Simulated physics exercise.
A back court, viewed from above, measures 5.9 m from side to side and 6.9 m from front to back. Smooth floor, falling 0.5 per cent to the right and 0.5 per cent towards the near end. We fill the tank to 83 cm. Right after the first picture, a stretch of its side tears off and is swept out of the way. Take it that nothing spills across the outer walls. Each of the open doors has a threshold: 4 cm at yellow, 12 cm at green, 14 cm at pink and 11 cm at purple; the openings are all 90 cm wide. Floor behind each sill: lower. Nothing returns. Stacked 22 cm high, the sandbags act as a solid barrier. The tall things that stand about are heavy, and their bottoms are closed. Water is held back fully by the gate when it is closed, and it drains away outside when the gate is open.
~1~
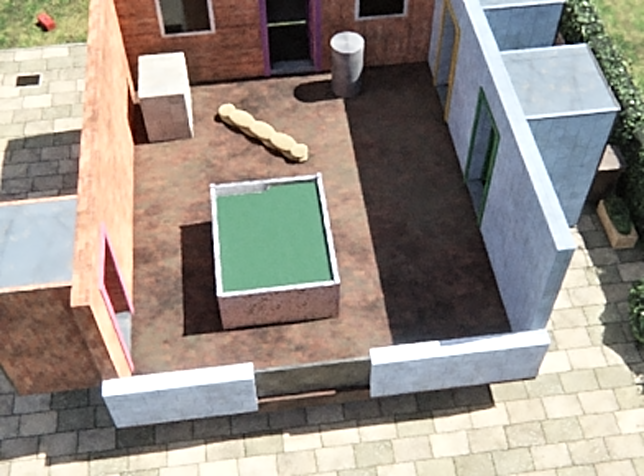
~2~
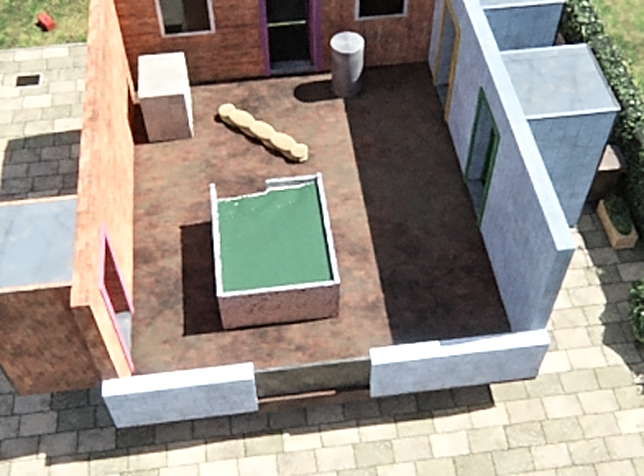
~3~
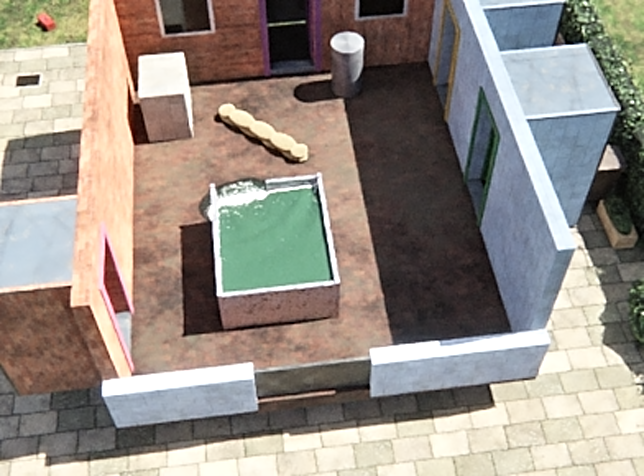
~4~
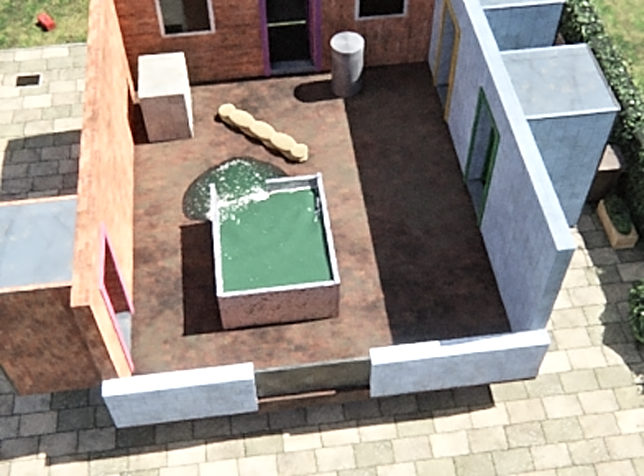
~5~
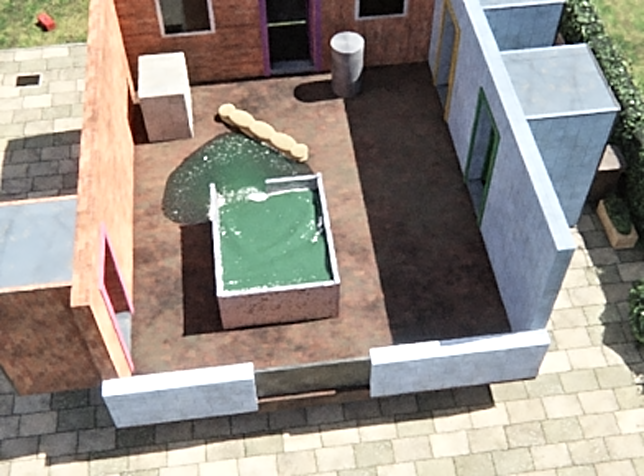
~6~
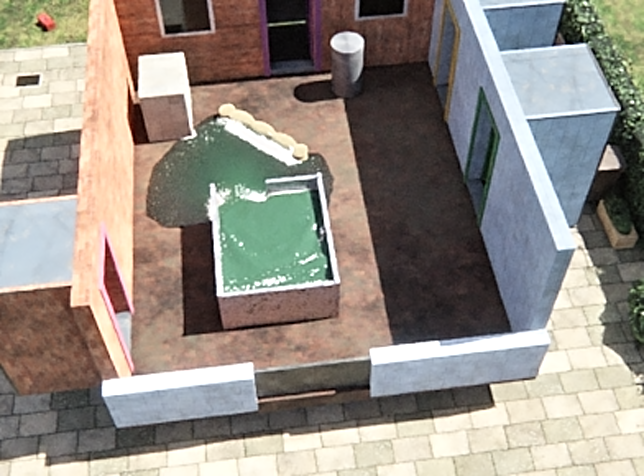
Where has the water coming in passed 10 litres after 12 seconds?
At the yellow door it has passed it; at the green door it has not passed it; at the pink door it has not passed it; at the purple door it has not passed it.
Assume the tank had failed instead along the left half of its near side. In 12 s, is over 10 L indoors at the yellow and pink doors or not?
Against the limit, the yellow door exceeds it and the pink door exceeds it.
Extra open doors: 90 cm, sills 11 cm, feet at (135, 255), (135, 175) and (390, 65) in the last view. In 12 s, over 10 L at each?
Less, more, less.
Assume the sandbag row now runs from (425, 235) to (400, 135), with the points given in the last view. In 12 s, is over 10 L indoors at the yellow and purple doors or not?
Then the yellow door is over the mark and the purple door is over the mark.
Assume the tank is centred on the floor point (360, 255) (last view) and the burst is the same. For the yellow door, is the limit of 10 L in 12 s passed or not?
Well, yellow ends up beyond the mark.
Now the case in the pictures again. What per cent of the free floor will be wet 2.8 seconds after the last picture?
50 %.
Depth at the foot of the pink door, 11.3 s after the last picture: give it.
It comes to near 9.0 cm.
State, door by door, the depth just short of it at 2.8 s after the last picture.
Door by door in cm, yellow shows 5, green shows 1, pink shows 0, purple shows 6.
Then, 0.7 s after the last picture water covers 25 % of the floor and is deepest (40 cm) near (134, 155); yellow door not reached, green door not reached, pink door not reached, purple door not reached.
Then, 1.5 s after the last picture water covers 35 % of the floor and is deepest (40 cm) near (208, 82); yellow door not reached, green door not reached, pink door not reached, purple door 5 cm at the sill, 0 L in.
Then, 2.8 s after the last picture water covers 50 % of the floor and is deepest (32 cm) near (162, 86); yellow door 5 cm at the sill, 0 L in, green door not reached, pink door not reached, purple door 6 cm at the sill, 0 L in.
Then, 6.3 s after the last picture water covers 90 % of the floor and is deepest (18 cm) near (193, 395); yellow door 7 cm at the sill, 25 L in, green door 9 cm at the sill, 0 L in, pink door 5 cm at the sill, 0 L in, purple door 6 cm at the sill, 0 L in.
Then, 11.3 s after the last picture water covers 95 % of the floor and is deepest (14 cm) near (361, 375); yellow door 4 cm at the sill, 36 L in, green door 9 cm at the sill, 0 L in, pink door 9 cm at the sill, 0 L in, purple door 4 cm at the sill, 0 L in.
